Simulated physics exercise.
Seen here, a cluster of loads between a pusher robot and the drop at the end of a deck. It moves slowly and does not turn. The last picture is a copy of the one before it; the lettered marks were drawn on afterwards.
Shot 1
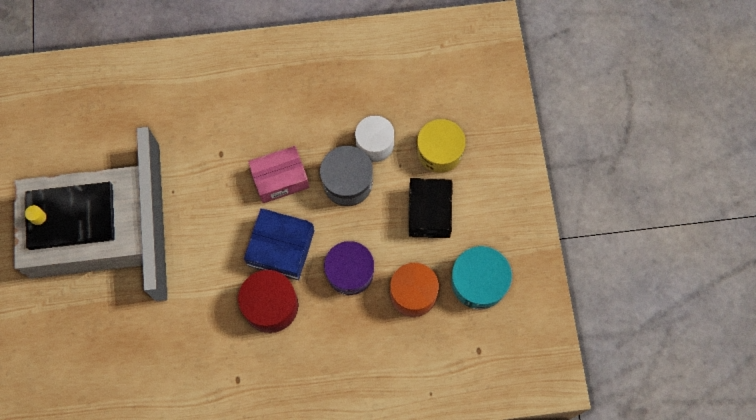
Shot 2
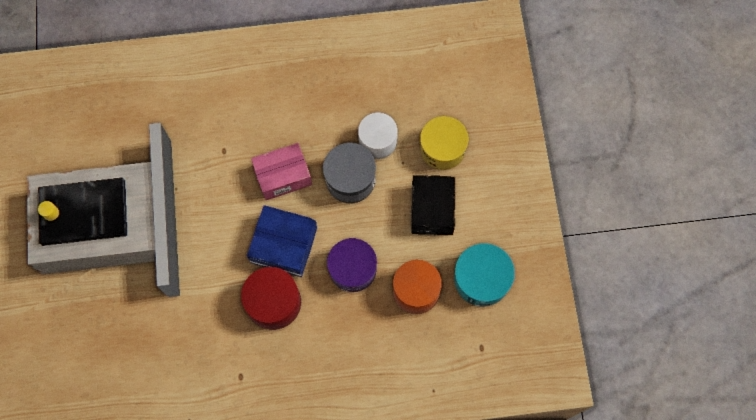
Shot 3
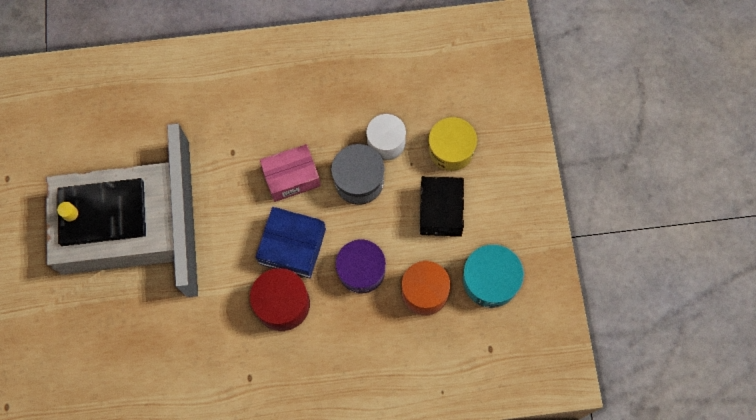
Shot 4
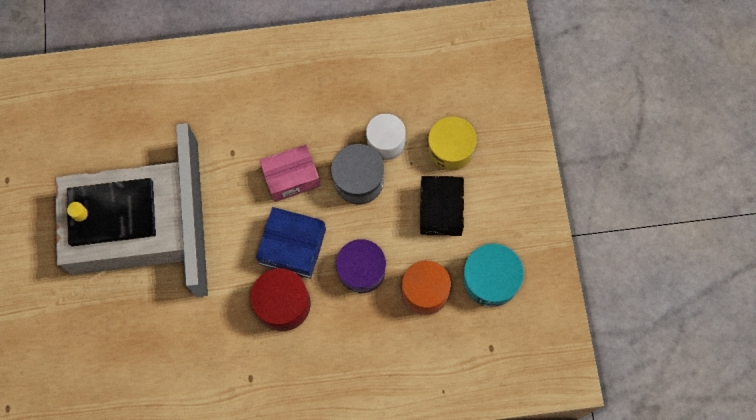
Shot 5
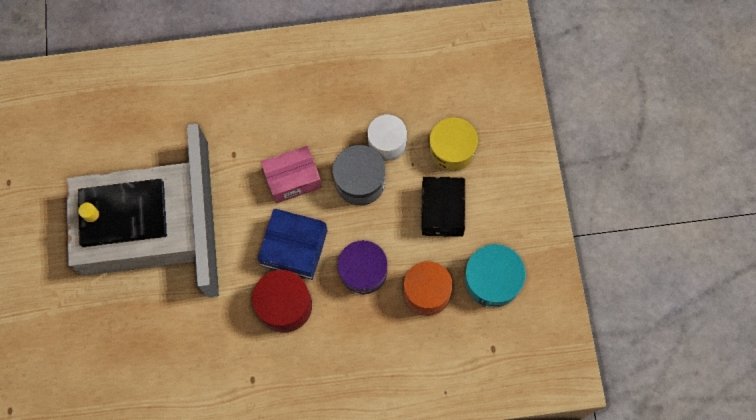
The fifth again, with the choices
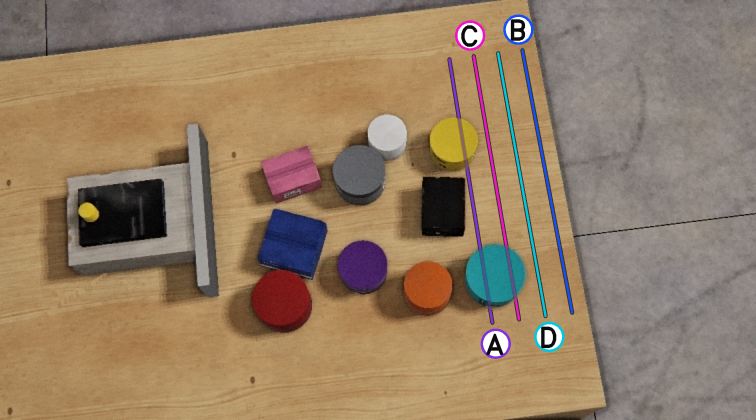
A grey pusher robot crept slowly to the right across a wooden deck, closing in on a cluster of colourful round canisters and small boxes, which stayed in their places without being touched.
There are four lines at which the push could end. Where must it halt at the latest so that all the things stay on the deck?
No farther than A.
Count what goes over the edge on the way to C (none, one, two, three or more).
In all, two.
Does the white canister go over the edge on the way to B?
Yes.
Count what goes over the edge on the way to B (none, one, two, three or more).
By then, three or more.
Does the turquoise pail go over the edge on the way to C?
No.
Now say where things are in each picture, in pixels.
In the first frame, grey pail (347, 177); white canister (375, 139); orange canister (414, 290).
In the second frame, robot (89, 210); turquoise pail (483, 275).
In the third frame, robot (108, 211); blue box (291, 243).
In the fourth frame, robot (118, 211); purple pail (362, 267).
In the fifth frame, robot (129, 211); yellow pail (453, 145); grey pail (360, 176); white canister (387, 138).
On the marked copy, A at (470, 185); B at (546, 176); C at (495, 182); D at (521, 179).
Following A. Soon after the start, robot (227, 199); red canister (301, 309); white canister (391, 135).
Later, robot (324, 187); yellow pail (493, 126); black parcel (487, 216).
In the end, robot (399, 178); black parcel (558, 208); grey pail (546, 161); nothing has fallen.
As for the rest, B drops the pink box, blue box, black parcel, yellow pail, grey pail and white canister; C drops the black parcel and grey pail; D drops the black parcel, yellow pail and grey pail.
